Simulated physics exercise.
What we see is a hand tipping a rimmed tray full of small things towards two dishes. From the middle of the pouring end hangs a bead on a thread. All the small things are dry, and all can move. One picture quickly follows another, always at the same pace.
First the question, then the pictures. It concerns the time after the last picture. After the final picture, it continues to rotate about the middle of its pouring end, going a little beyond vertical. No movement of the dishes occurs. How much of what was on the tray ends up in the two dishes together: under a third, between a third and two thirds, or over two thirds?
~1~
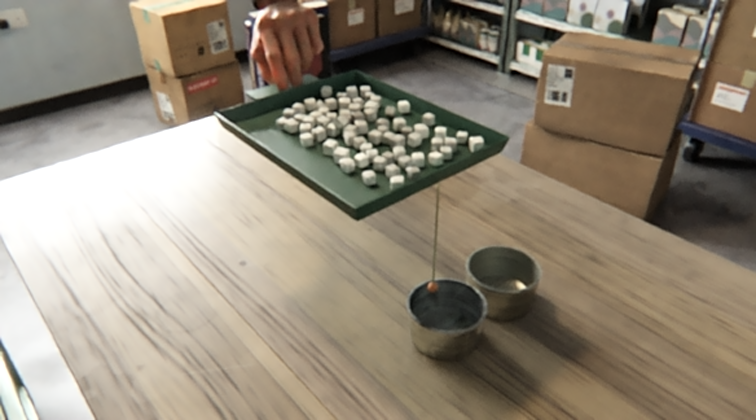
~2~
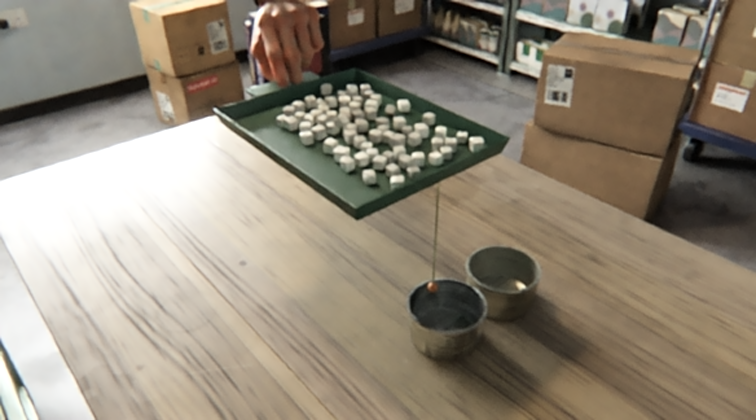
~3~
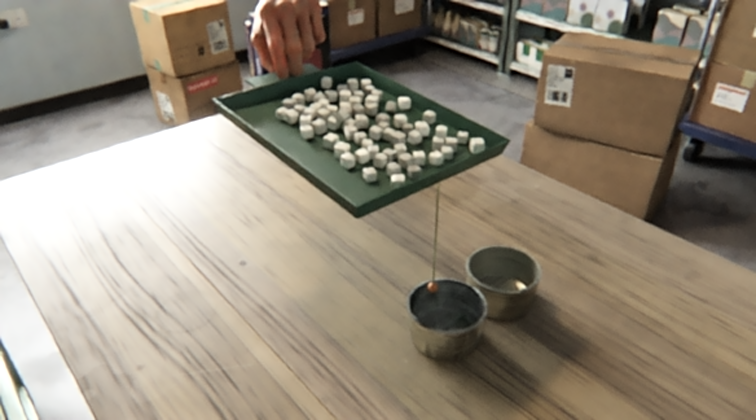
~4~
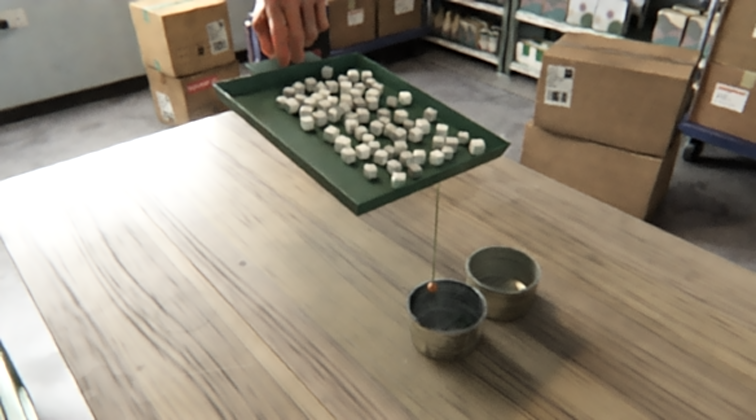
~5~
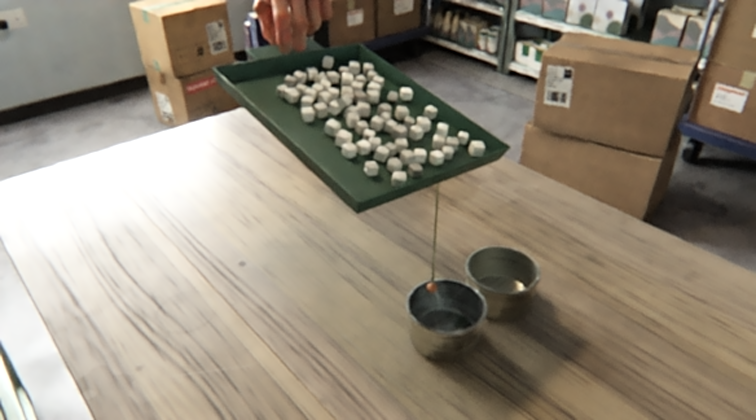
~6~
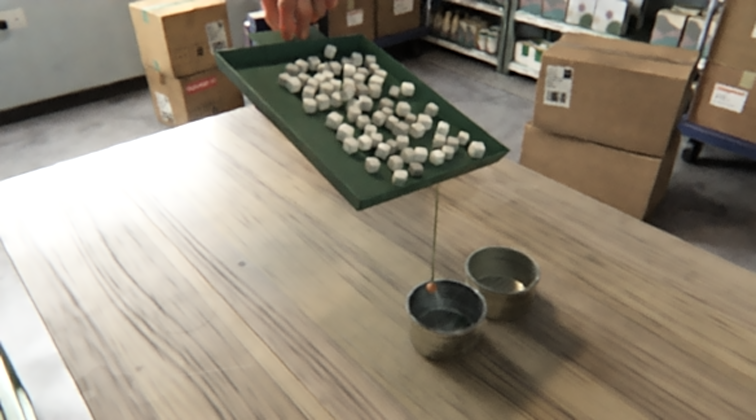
Between a third and two thirds.
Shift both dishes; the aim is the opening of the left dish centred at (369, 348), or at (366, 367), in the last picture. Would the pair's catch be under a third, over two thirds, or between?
Try one: Under a third; try two: Under a third.
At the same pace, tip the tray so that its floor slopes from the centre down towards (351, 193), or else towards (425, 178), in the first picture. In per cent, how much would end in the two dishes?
Case one 0 %; case two 10 %.
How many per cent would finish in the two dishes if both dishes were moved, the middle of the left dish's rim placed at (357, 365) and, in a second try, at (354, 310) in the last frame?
First try: Roughly 0 per cent; second try: Roughly 0 per cent.
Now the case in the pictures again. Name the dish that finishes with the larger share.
More ends in the dish on the right.
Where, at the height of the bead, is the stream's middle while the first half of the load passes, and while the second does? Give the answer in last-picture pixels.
At (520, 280) for the first part, then at (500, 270) for the others.
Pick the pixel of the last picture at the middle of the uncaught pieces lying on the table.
Centre: Roughly (559, 359).
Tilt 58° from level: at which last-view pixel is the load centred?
Close to (453, 129).
Soon, tray tipped steeply; nearly all on the tray; a stray few in the air.
A while on, tray tipped right over; nearly all on the tray; a stray few in the left dish; a stray few in the air.
Towards the end, tray tipped past a quarter turn; a small part in the left dish; about a third in the right dish; about half outside both; a stray few in the air.
Finally, tray tipped past a quarter turn; a small part in the left dish; about a third in the right dish; about half outside both; a stray few in the air.
